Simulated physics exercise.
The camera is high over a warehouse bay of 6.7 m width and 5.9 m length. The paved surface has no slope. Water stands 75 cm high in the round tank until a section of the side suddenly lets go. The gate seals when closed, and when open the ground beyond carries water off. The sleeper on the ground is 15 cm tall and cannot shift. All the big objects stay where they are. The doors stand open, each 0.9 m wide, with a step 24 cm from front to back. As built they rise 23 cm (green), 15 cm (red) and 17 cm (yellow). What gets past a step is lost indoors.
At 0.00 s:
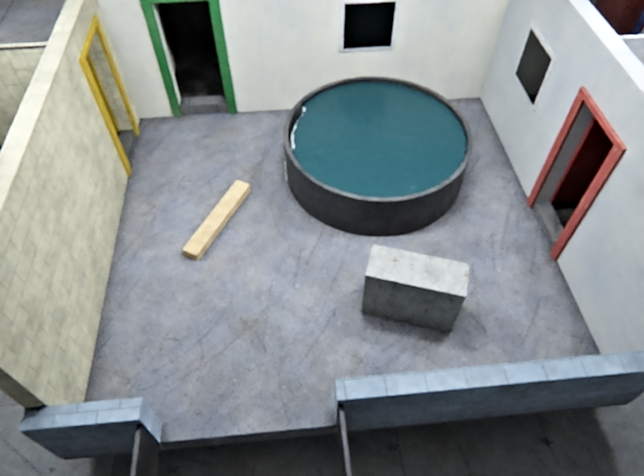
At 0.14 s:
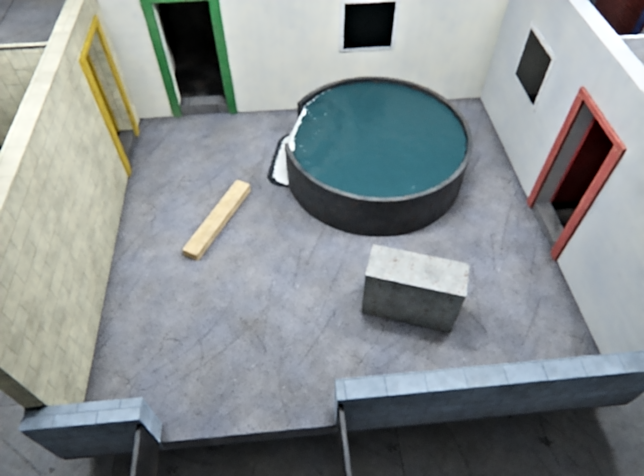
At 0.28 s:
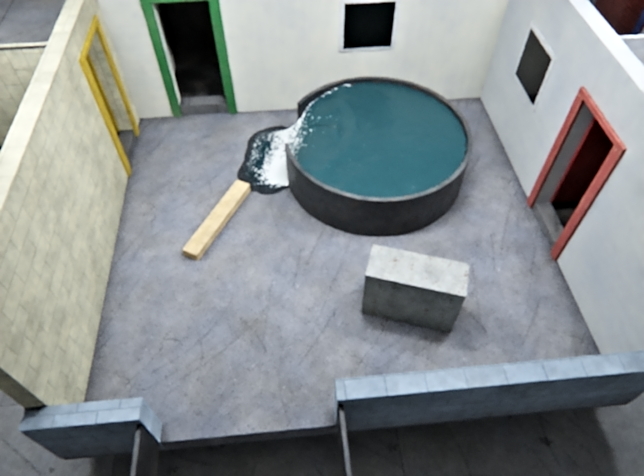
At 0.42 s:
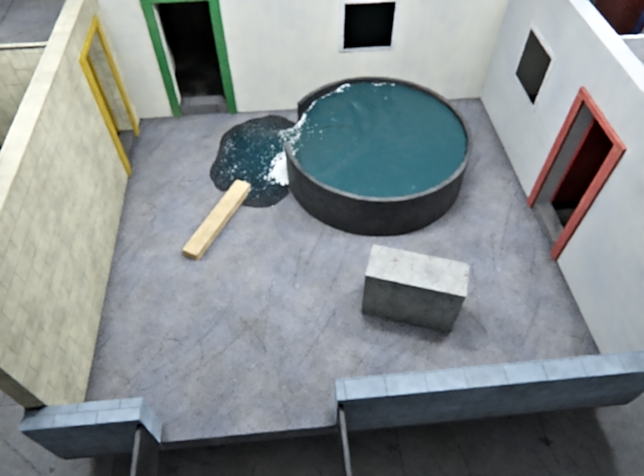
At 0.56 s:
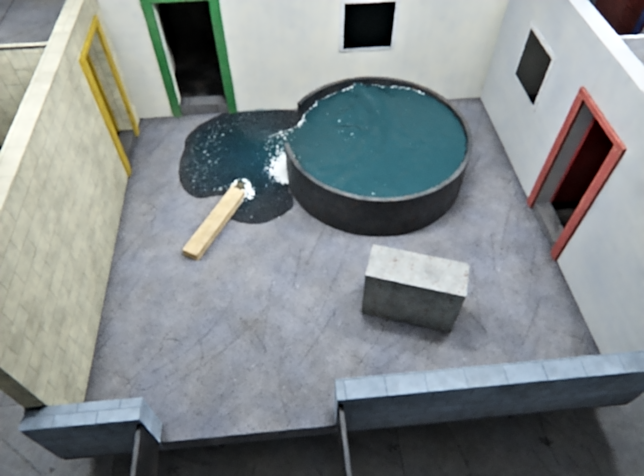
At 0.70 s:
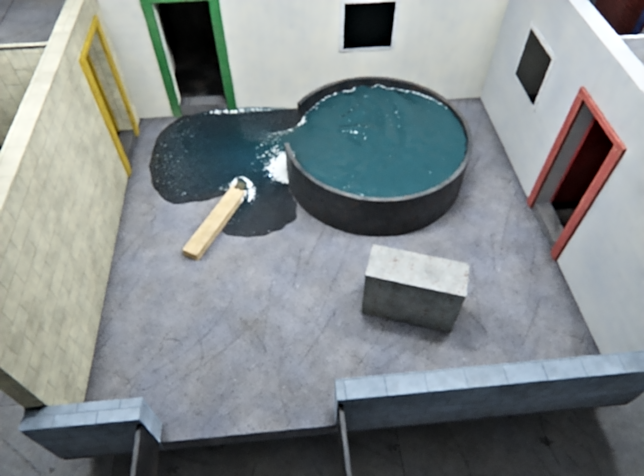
A paved, walled bay is seen from high above by a still camera. A dark round tank of blue-green water stands toward the back, with a green doorway at back left, yellow at left, red at right, a wooden plank and a grey block on the floor. Water pours from the tank's left side, foaming, and spreads leftward in a dark pool around the plank's upper end and to the green doorway.
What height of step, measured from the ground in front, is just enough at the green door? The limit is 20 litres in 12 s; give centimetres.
About 27 cm.
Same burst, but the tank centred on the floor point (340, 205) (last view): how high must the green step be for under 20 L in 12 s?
Some 24 cm.
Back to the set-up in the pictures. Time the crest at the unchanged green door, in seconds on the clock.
Near 3.4 s.
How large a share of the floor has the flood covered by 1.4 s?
Some 25 per cent of it.
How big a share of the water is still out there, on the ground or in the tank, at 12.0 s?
Roughly 70 in a hundred.
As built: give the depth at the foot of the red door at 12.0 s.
Some 6.0 cm.
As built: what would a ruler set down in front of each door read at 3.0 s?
In cm: Green 31, red 0, yellow 39.
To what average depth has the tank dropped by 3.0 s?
Some 44 cm.
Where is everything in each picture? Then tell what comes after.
In the first picture, still water, 75 cm deep, in the round tank at (377, 135); the green door at (195, 69) is dry.
In the second picture, the front is at (283, 140), 0.3 m from the gap at (291, 148); 0.3 m2 of floor is wet, 75 cm left at the back.
In the third picture, the gap is at (291, 150), the front 0.8 m out at (254, 140); the back of the round tank holds 75 cm.
In the fourth picture, water pours out at (292, 151) and has run 1.3 m, to (224, 142); about 8 cm deep outside, 75 cm at the back.
In the fifth picture, the gap is at (291, 150), the front 2.0 m out at (192, 138); the back of the round tank holds 75 cm.
In the sixth picture, the front is at (163, 137), 2.5 m from the gap at (291, 150); 5.4 m2 of floor is wet, 75 cm left at the back; water is at the green door at (195, 69).
After 1.4 s water covers 25 % of the floor, deepest (54 cm) near (140, 122); 28 cm at the green door, 0 litres in over its 23 cm step.
After 3.0 s water covers 40 % of the floor, deepest (40 cm) near (135, 148); 31 cm at the green door, 23 litres in over its 23 cm step.
After 12.0 s water covers 95 % of the floor, deepest (16 cm) near (82, 414); 14 cm at the green door, 66 litres in over its 23 cm step.
At the green door as built, the water arrived by 0.7 s and peaked near 31 cm at 3.4 s.
With a step of 24.5 cm, 47 litres would have come in within the 12 s; with 33.5 cm, 3 litres. So under 20 litres takes about 27 cm.
